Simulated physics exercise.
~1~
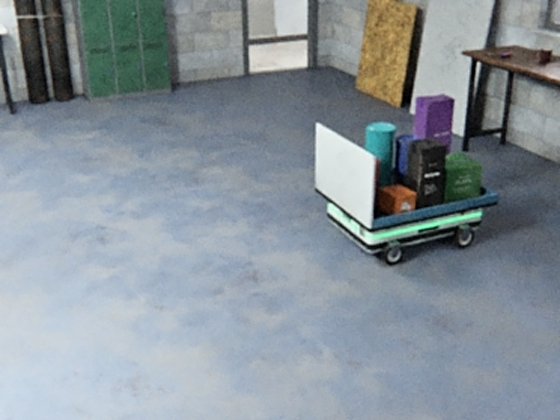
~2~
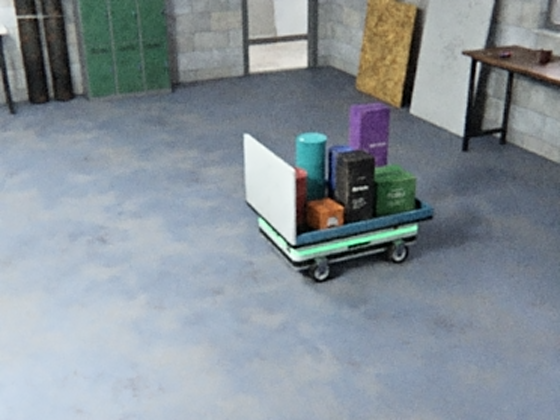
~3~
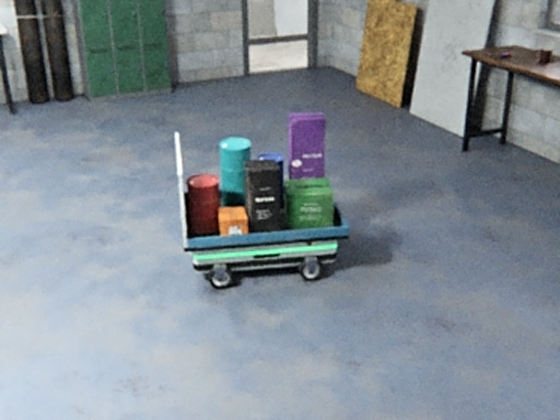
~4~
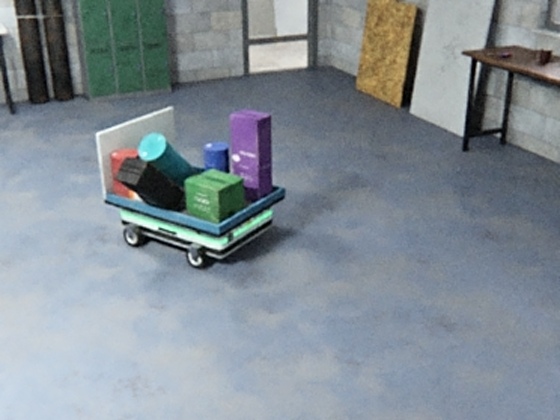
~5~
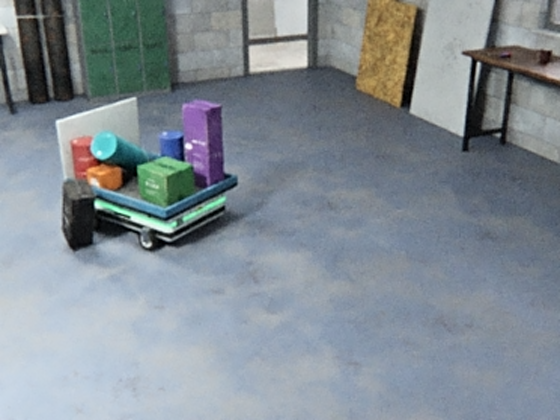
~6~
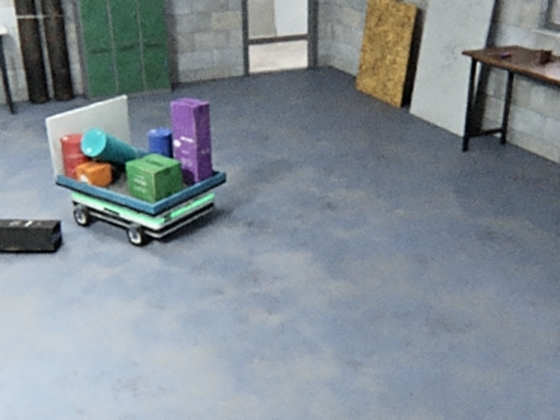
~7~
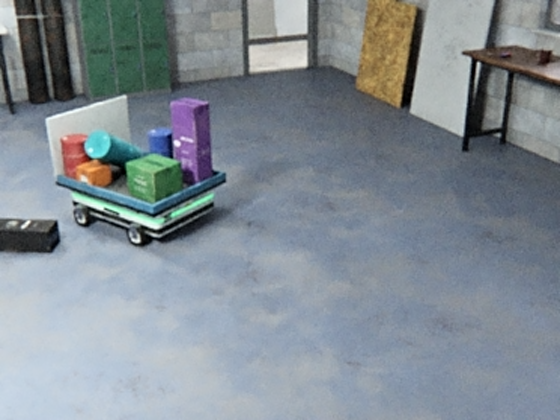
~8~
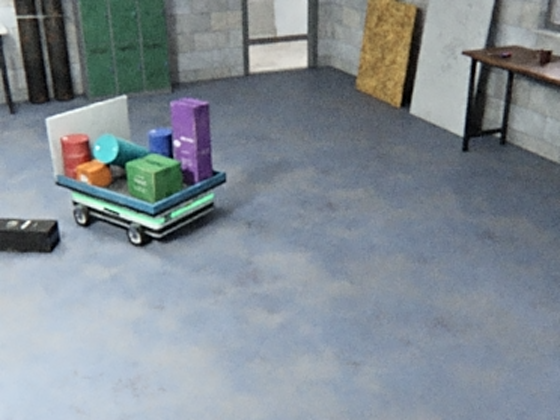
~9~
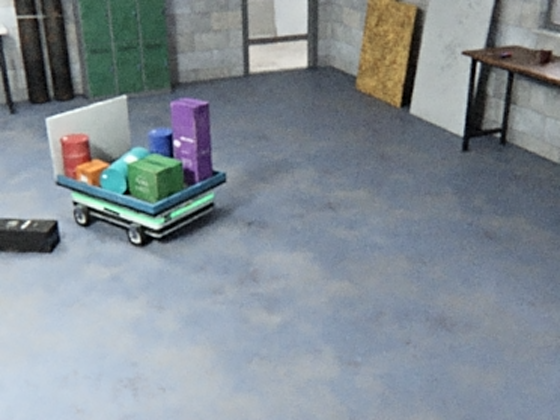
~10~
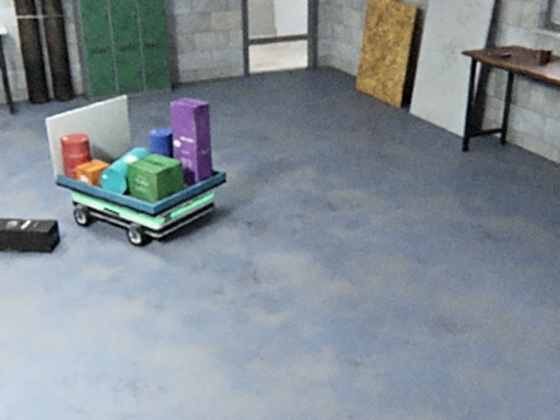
A black box toppling off a turning robot cart onto the floor, while a turquoise canister tips over aboard and the purple box stays upright.
